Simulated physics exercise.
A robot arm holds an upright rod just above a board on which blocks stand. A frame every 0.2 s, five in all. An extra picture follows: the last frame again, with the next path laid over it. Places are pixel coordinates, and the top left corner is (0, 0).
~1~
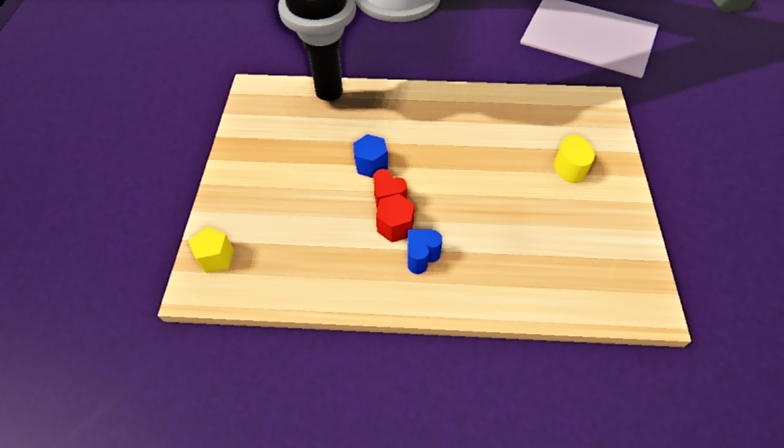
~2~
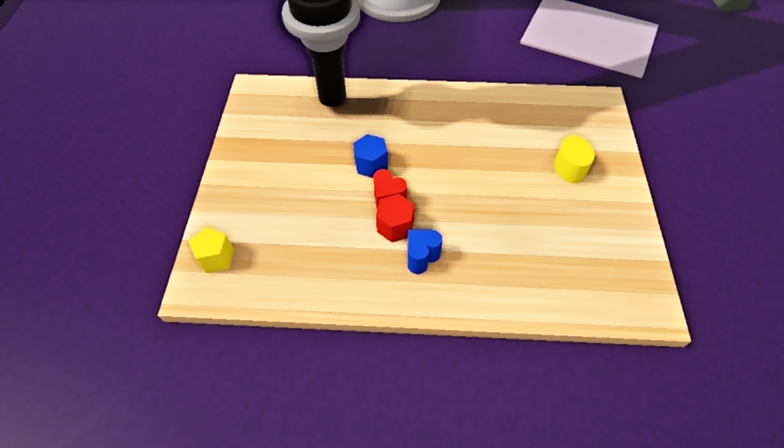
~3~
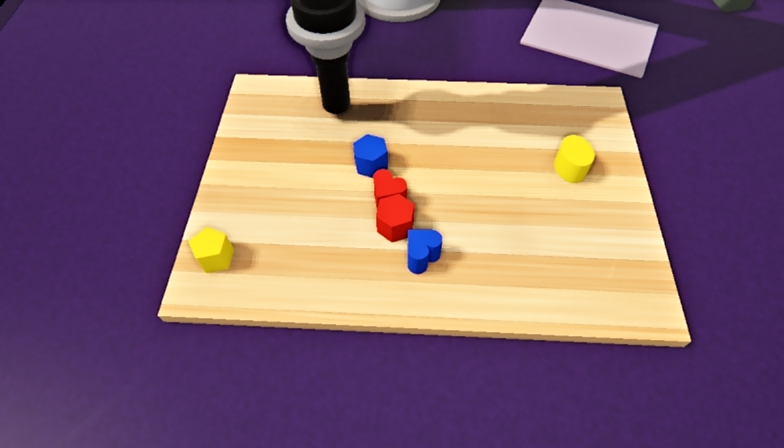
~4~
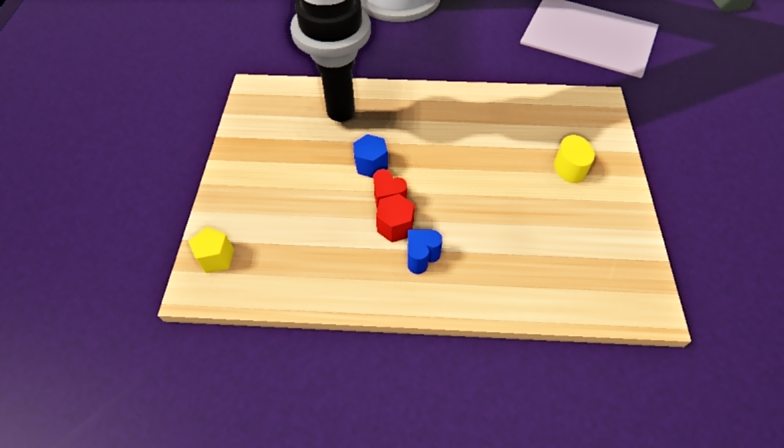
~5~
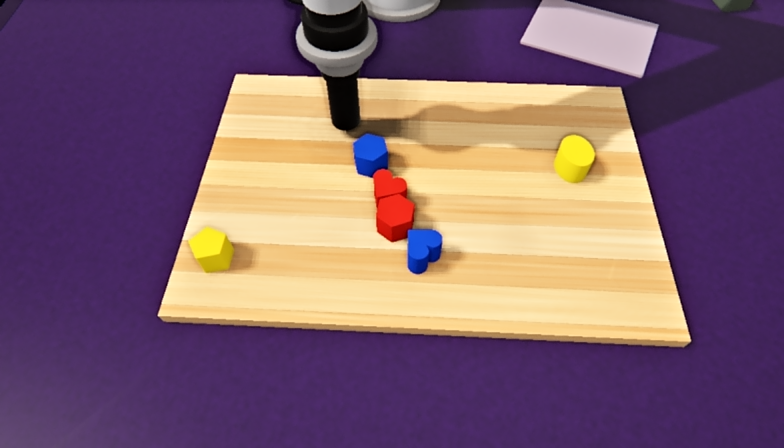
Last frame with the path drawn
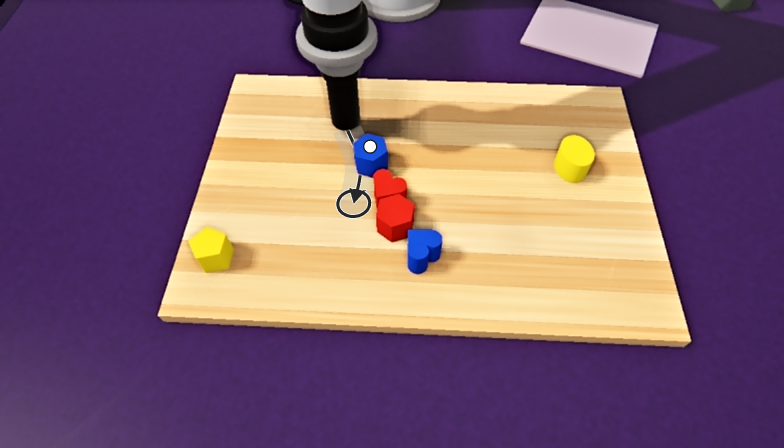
At the start, a dark upright rod on a robot arm is over the back edge of a wooden board, with blue and red blocks lined up near the middle and a yellow block toward each side. The rod moves slightly forward and right, nearing the blue hexagonal block, while every block stays still.
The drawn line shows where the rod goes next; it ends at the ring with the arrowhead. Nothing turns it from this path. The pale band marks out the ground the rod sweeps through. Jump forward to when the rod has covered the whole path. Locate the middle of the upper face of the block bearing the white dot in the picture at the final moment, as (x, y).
It is at (391, 175).
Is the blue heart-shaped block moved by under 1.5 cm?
Going by the path, yes.
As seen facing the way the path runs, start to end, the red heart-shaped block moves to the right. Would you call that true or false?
This is false.
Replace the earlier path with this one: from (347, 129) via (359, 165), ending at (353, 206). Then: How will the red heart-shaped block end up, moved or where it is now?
Once the path ends, it is somewhere new.
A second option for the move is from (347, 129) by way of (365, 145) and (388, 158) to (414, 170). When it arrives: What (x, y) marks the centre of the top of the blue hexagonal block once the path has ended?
Its top centre lands on (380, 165).
Drawn move, from (347, 129) through (360, 164) to (354, 203); the dot is on the blue hexagonal block.
What follows on the original path. One third of the way, rod at (356, 143); blue hexagonal block at (374, 152).
Two thirds of the way, rod at (359, 168); blue hexagonal block at (389, 171), turned 45° anticlockwise; red heart-shaped block at (406, 196), turned 20° clockwise; red hexagonal block at (401, 223), turned 20° clockwise; blue heart-shaped block at (425, 248), turned 25° anticlockwise.
At the end, rod at (353, 195); blue hexagonal block at (391, 175), turned 80° anticlockwise; red heart-shaped block at (412, 196), turned 40° clockwise; red hexagonal block at (401, 223), turned 25° clockwise; blue heart-shaped block at (425, 248), turned 25° anticlockwise.
